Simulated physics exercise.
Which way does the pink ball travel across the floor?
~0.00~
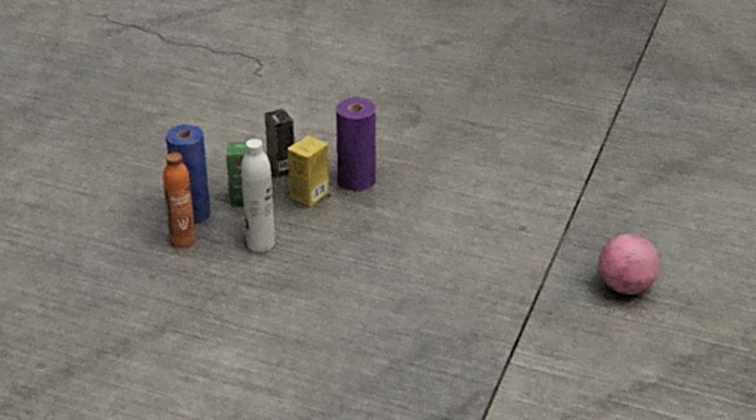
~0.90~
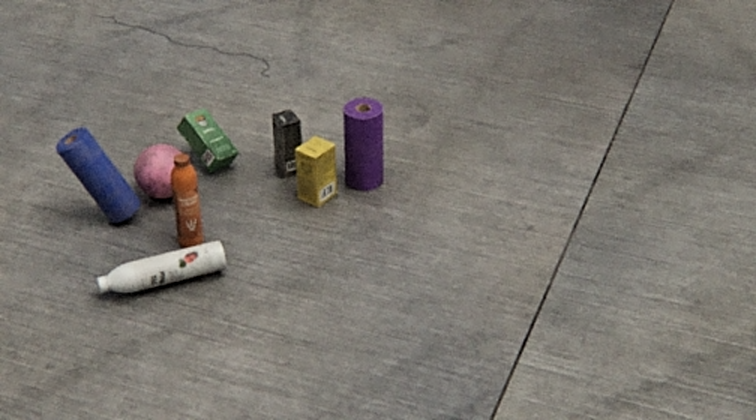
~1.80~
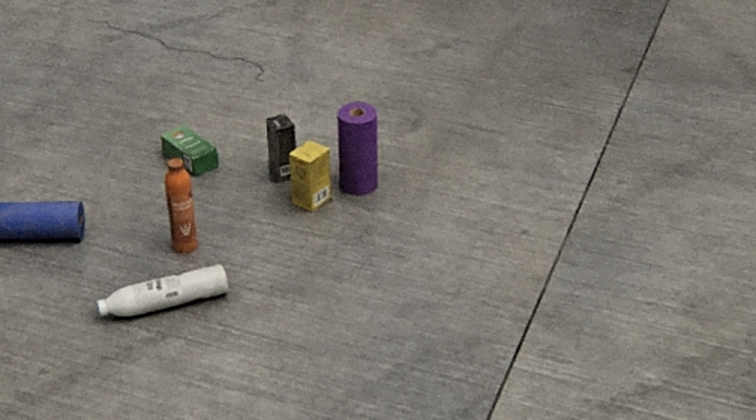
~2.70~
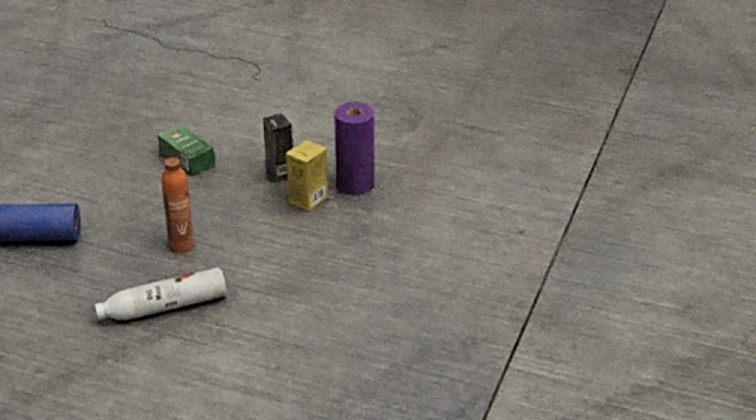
The pink ball moves to the left, from the open floor toward the group of household things.
A pink ball rolls left into the group, toppling the white bottle, green carton and blue roll.
